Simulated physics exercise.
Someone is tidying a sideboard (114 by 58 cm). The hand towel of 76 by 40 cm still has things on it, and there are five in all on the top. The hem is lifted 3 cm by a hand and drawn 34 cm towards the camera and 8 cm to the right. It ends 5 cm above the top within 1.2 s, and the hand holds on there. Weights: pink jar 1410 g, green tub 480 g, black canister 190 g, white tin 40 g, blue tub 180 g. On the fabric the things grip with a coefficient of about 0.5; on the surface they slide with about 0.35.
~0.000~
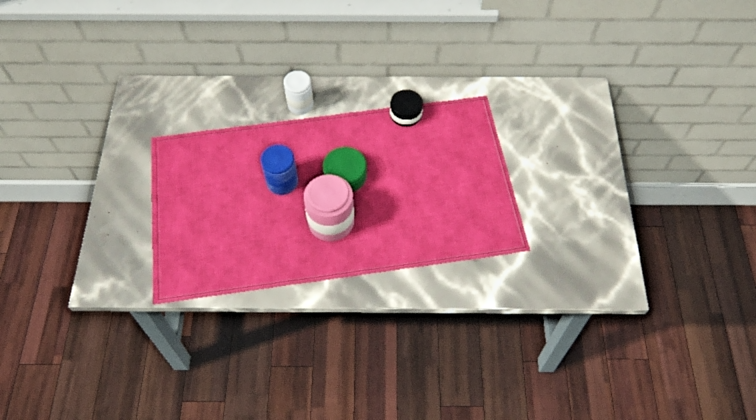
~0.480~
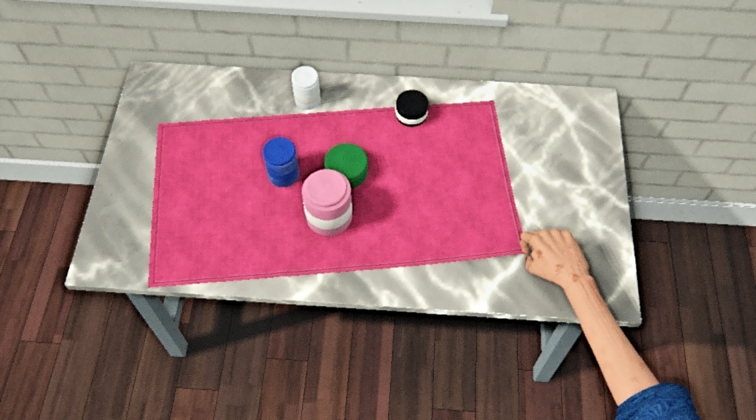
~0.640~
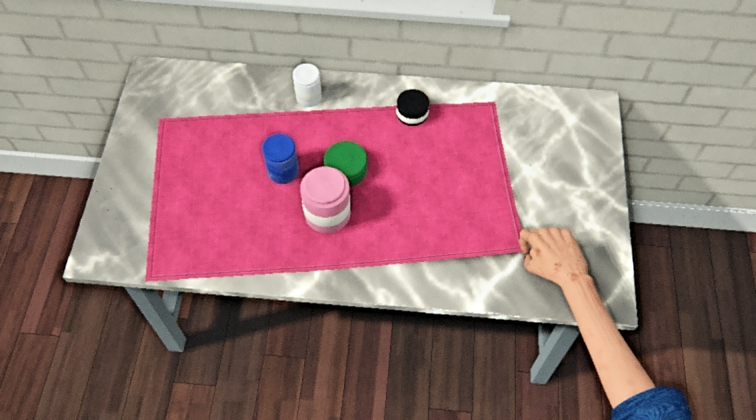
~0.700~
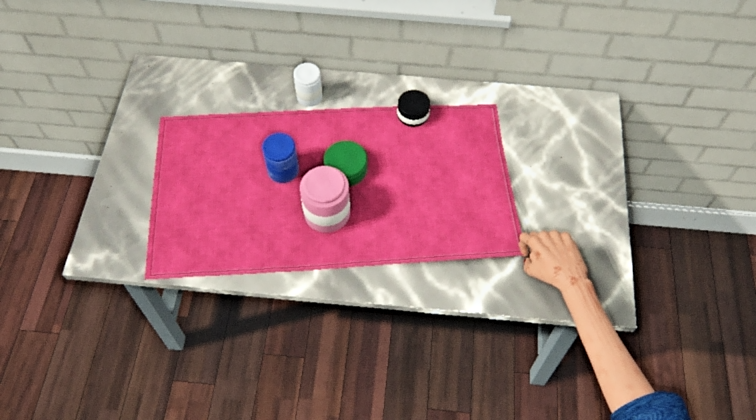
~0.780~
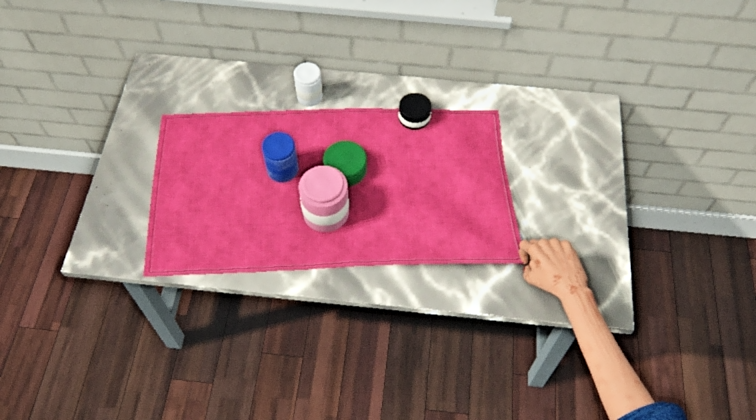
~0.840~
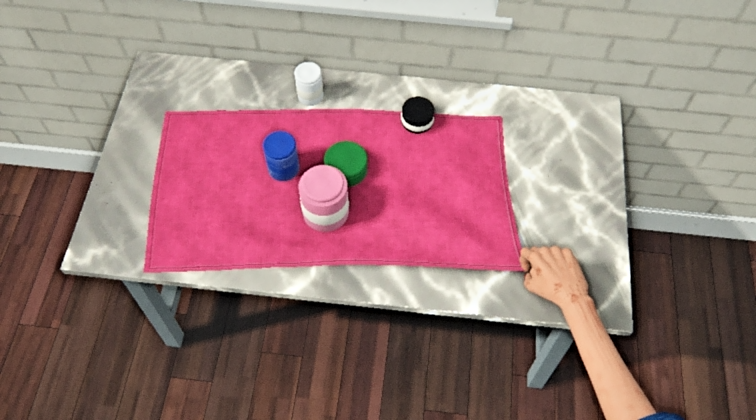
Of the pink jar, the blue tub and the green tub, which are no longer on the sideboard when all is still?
In the end the pink jar never comes down; the blue tub never comes down; the green tub never comes down.
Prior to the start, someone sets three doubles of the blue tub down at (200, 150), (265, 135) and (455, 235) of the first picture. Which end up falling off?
Log, in listed order - kept / kept / lost.
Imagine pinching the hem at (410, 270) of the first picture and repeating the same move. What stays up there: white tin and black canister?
Then: White tin stays up, black canister stays on.
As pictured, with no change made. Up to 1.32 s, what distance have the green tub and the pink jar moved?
About: Green tub 15 cm, pink jar 10 cm.
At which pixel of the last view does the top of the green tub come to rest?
Near (459, 255).
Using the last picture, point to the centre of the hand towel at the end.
Centre in the last view: Approx. (421, 259).
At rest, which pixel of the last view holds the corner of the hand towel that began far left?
That corner ends up near pixel (312, 118) in the last view.
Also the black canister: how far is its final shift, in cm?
For the black canister, I get 40 cm from where it started.
By 1.1 s, 100 % of the hand towel is still over the top; green tub 7 cm off its start, blue tub 6 cm off its start, pink jar 5 cm off its start.
By 1.3 s, 95 % of the hand towel is still over the top; green tub 16 cm off its start, blue tub 14 cm off its start, pink jar 11 cm off its start.
By 1.6 s, 80 % of the hand towel is still over the top; green tub 27 cm off its start at (444, 236), blue tub 24 cm off its start at (380, 188), pink jar 20 cm off its start at (396, 247).
By 1.8 s, 75 % of the hand towel is still over the top; green tub 32 cm off its start, blue tub 27 cm off its start, pink jar 23 cm off its start.
By 3.4 s, 75 % of the hand towel is still over the top; green tub 32 cm off its start at (459, 255), blue tub 27 cm off its start at (392, 200), pink jar 23 cm off its start at (405, 262), black canister 41 cm off its start at (544, 228).
